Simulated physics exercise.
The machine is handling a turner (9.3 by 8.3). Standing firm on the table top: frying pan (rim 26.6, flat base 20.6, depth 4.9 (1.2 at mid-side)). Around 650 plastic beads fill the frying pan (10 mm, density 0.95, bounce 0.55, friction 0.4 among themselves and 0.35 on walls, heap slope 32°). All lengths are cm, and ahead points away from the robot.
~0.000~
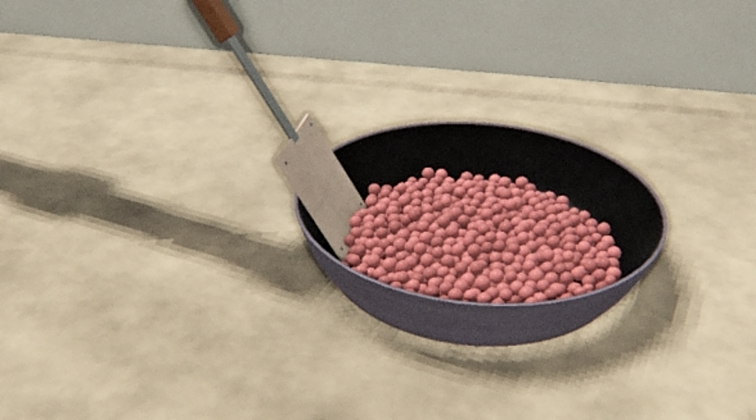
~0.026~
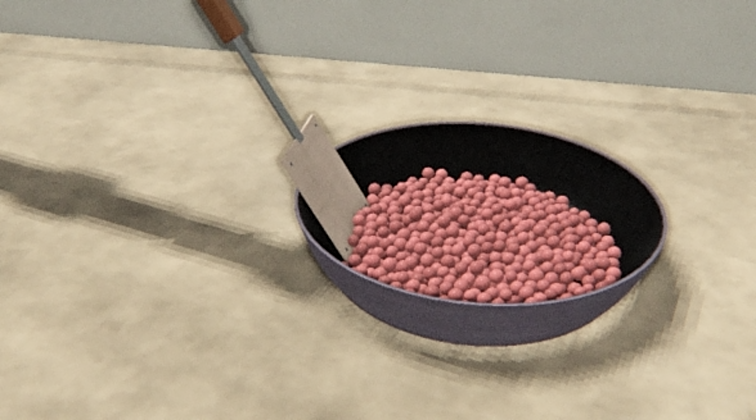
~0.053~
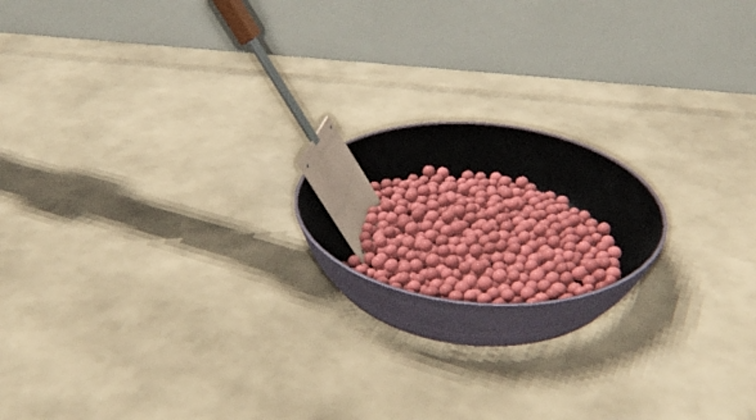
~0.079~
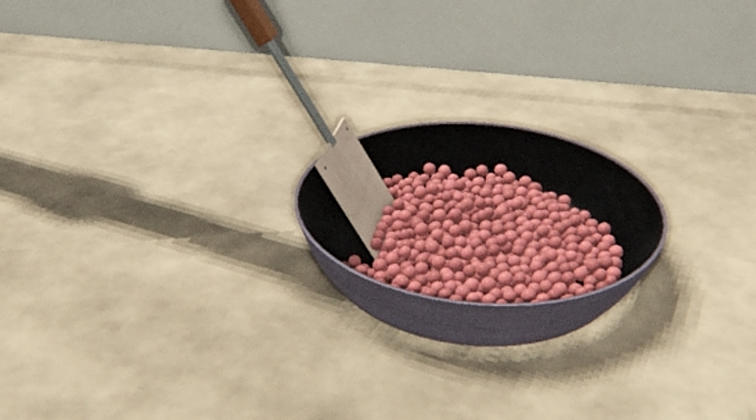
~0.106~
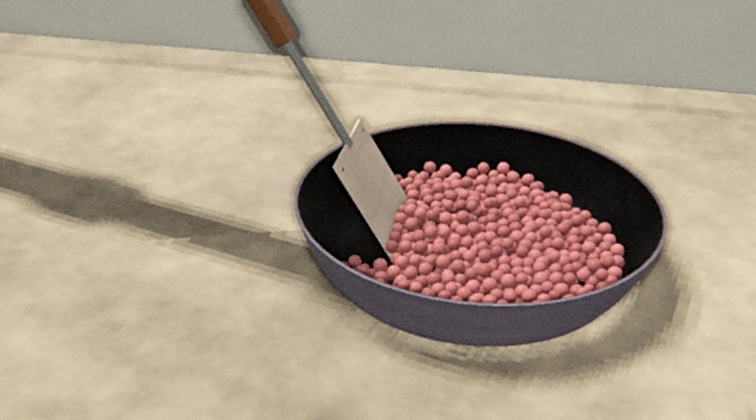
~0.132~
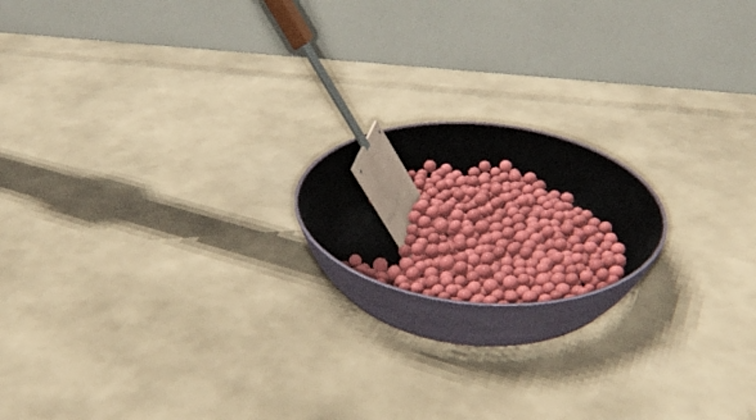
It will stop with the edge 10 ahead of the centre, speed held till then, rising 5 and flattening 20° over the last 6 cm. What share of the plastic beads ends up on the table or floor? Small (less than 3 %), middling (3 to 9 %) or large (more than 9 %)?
Share on the table or floor: Middling (3 to 9 %).
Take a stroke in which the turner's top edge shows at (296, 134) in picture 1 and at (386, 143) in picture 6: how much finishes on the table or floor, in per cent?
Some 5 per cent.
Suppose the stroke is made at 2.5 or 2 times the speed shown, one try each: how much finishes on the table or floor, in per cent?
Some 15 and 15 per cent.
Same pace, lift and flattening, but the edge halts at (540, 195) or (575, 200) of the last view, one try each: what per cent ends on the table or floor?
About 0 and 0 per cent.
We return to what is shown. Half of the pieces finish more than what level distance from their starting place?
Some 3 cm.
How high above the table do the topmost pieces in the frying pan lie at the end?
About 5.0 cm.
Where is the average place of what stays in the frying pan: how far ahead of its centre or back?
Roughly 4.0 cm ahead.
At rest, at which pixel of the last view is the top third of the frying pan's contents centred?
At about (592, 244).
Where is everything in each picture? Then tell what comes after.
In the first picture, turner top edge at (293, 136), sloping 59°; upper third of the load around (469, 233), from x 345 to 615, top at y 175; 651 in the frying pan.
In the second picture, turner top edge at (298, 136), sloping 59°; upper third of the load around (466, 232), from x 345 to 615, top at y 175.
In the third picture, turner top edge at (313, 138), sloping 59°; upper third of the load around (463, 231), from x 345 to 615, top at y 170.
In the fourth picture, turner top edge at (330, 140), sloping 59°; upper third of the load around (470, 231), from x 345 to 615, top at y 170.
In the fifth picture, turner top edge at (347, 142), sloping 59°; upper third of the load around (474, 232), from x 345 to 615, top at y 170.
In the sixth picture, turner top edge at (364, 143), sloping 59°; upper third of the load around (476, 230), from x 345 to 620, top at y 165; 651 in the frying pan.
After 0.24 s, sloping 59°, highest piece 4 above the table; 651 in the frying pan.
After 0.34 s, sloping 51°, highest piece 6 above the table; 651 in the frying pan.
After 0.59 s, sloping 39°, highest piece 5 above the table; 620 in the frying pan, 31 on the table or floor.
After 1.64 s, sloping 39°, highest piece 5 above the table; 620 in the frying pan, 31 on the table or floor.
At rest, 620 in the frying pan, 31 on the table or floor. That is 5 % on the table or floor.
